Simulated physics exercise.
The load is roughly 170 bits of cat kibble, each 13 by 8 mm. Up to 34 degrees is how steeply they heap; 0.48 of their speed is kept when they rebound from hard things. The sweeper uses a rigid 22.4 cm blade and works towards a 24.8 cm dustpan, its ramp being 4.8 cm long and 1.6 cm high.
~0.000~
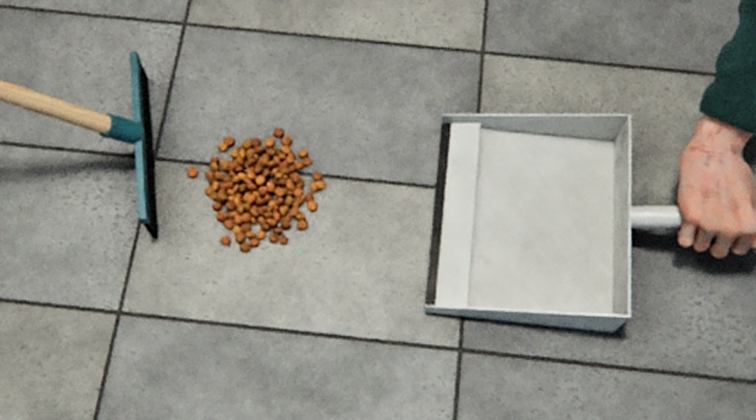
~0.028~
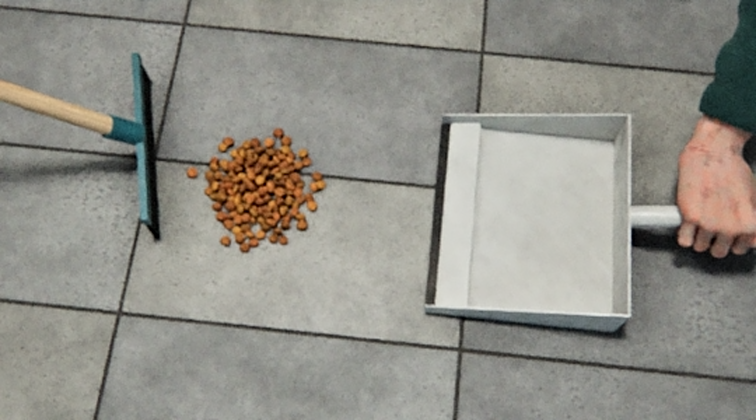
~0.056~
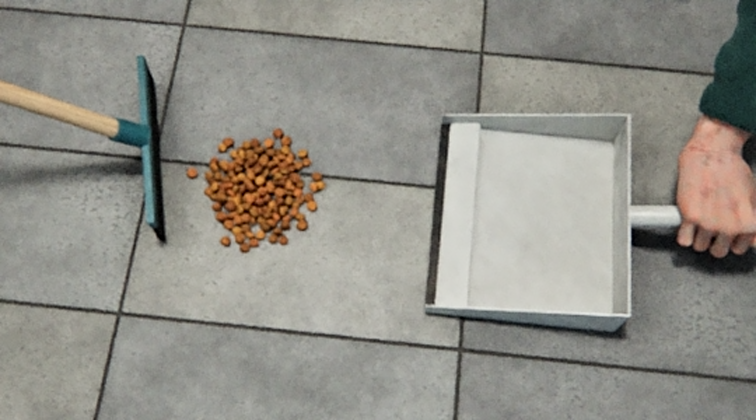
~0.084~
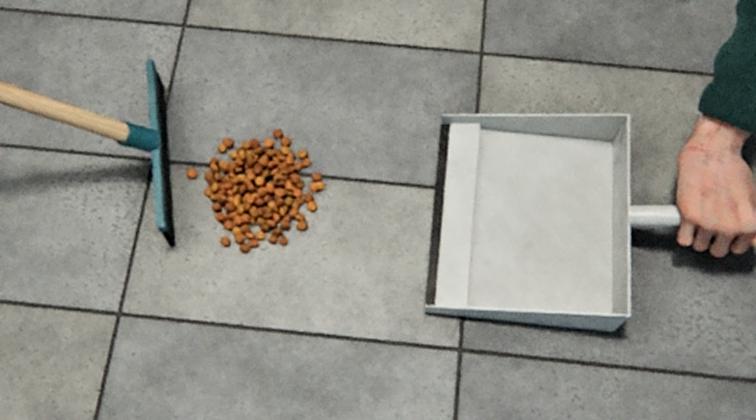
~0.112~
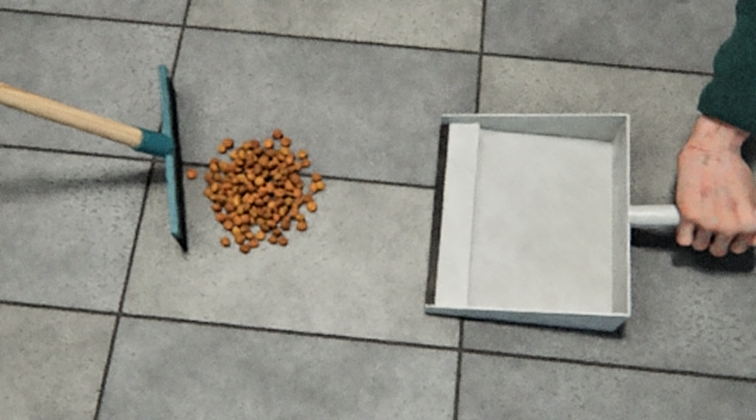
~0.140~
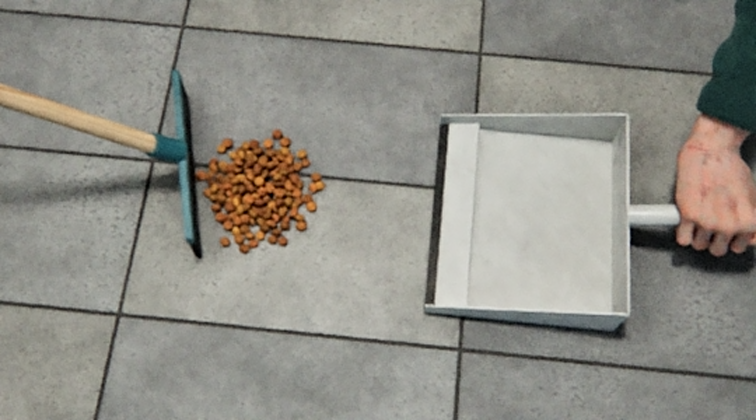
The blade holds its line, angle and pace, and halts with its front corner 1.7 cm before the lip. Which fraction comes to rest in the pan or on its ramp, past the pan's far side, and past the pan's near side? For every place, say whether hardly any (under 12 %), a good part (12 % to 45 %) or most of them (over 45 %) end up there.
Outcome: In the pan or on its ramp: A slim portion, past the pan's far side: A slim portion, past the pan's near side: A slim portion.
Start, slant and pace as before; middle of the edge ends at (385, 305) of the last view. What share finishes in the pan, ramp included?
That would come to near 0 percent.
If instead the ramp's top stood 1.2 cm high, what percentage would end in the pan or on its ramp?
Estimated share: Around 5 in a hundred.
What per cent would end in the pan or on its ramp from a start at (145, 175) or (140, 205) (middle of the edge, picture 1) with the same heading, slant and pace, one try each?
Some 0 and 0 per cent.
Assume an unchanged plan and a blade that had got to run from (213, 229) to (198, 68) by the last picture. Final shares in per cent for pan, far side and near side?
Pan 25; far 10; near 0.
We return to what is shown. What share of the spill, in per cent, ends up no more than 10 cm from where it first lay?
Close to 5 per cent of it.
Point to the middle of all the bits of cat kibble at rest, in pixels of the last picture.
Close to pixel (411, 208).
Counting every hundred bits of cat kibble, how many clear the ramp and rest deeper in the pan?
Roughly 0 in a hundred.
Then, at 0.34 s, middle of the blade 17 cm from the lip; 0 % over the lip, far side 0 %, near side 0 %.
Then, at 0.48 s, middle of the blade 9 cm from the lip; 0 % over the lip, far side 0 %, near side 0 %.
Then, at 0.74 s, middle of the blade 5 cm from the lip; 5 % over the lip, far side 0 %, near side 0 %.
At rest (1.1 s), pan 5 %, far side 0 %, near side 0 %, in front of the lip or behind the blade 90 %.
